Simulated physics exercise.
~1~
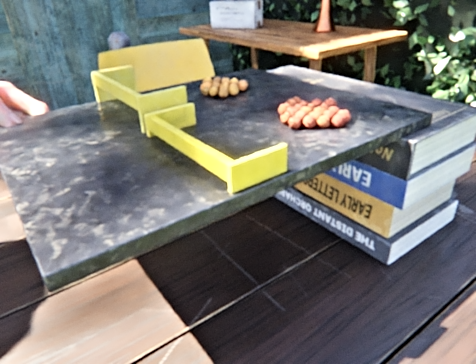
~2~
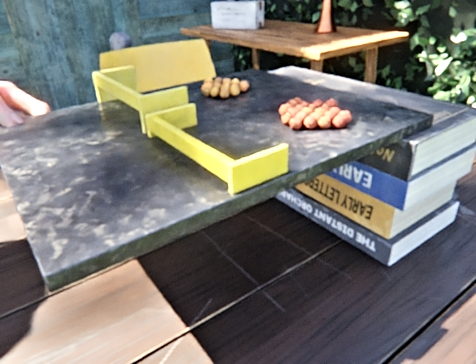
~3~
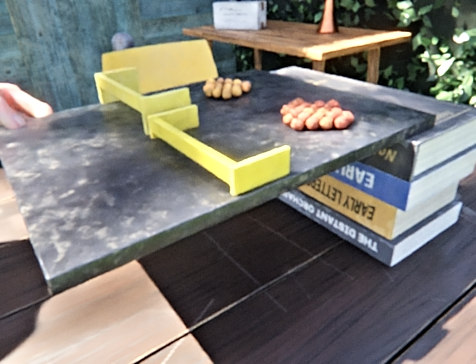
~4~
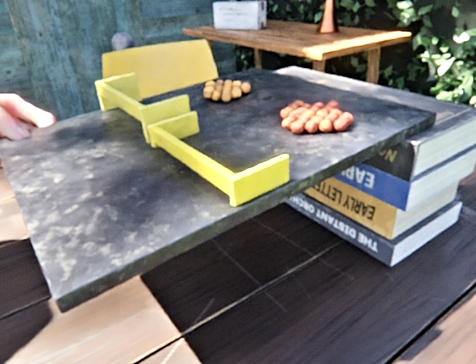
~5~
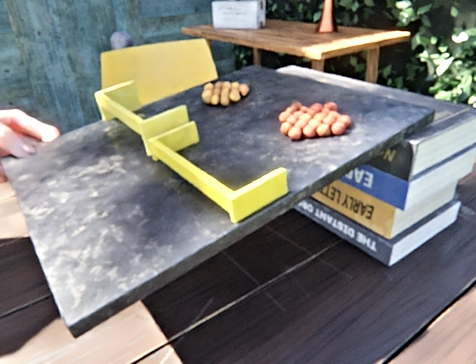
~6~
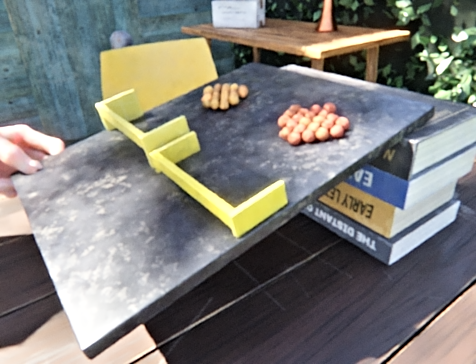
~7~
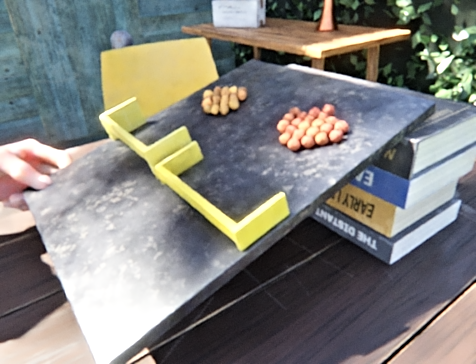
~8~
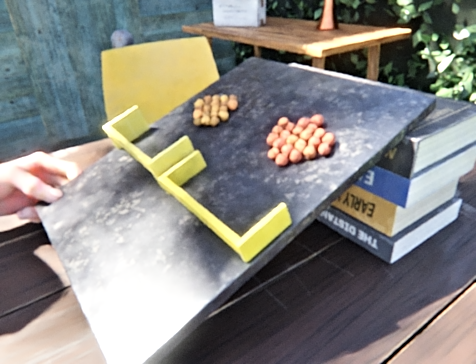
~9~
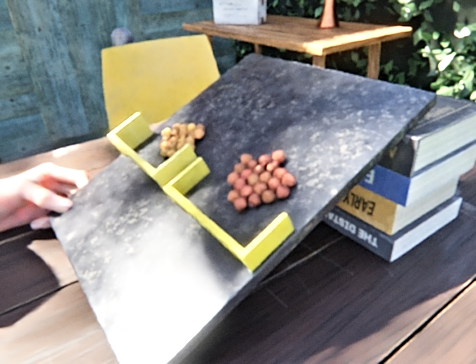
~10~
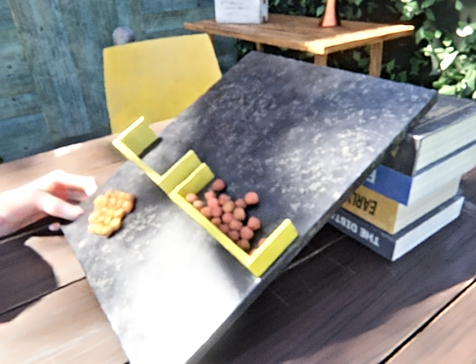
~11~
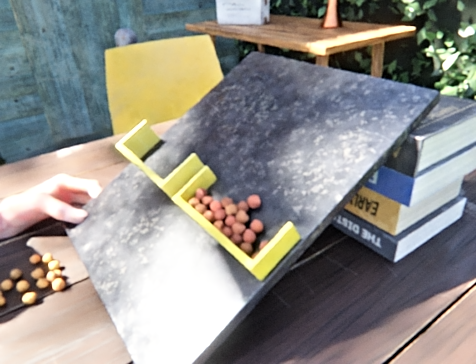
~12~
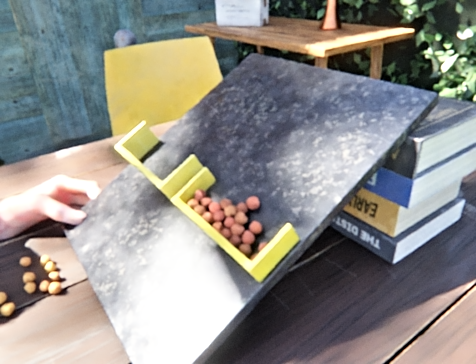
A dark, mottled board carrying yellow barriers rests against a stack of thick books on a sunlit outdoor wooden table, seen from slightly above. Reddish-brown balls sit nearer the viewer and tan ones farther back, with a yellow chair and a smaller table behind. A hand at the left stays by the board's edge as the slope steadily steepens. Both clusters begin sliding down to the left. The tan balls pass the far barrier and spill onto the tabletop, while the reddish ones collect against the near barrier and remain there on the steeply tilted board.
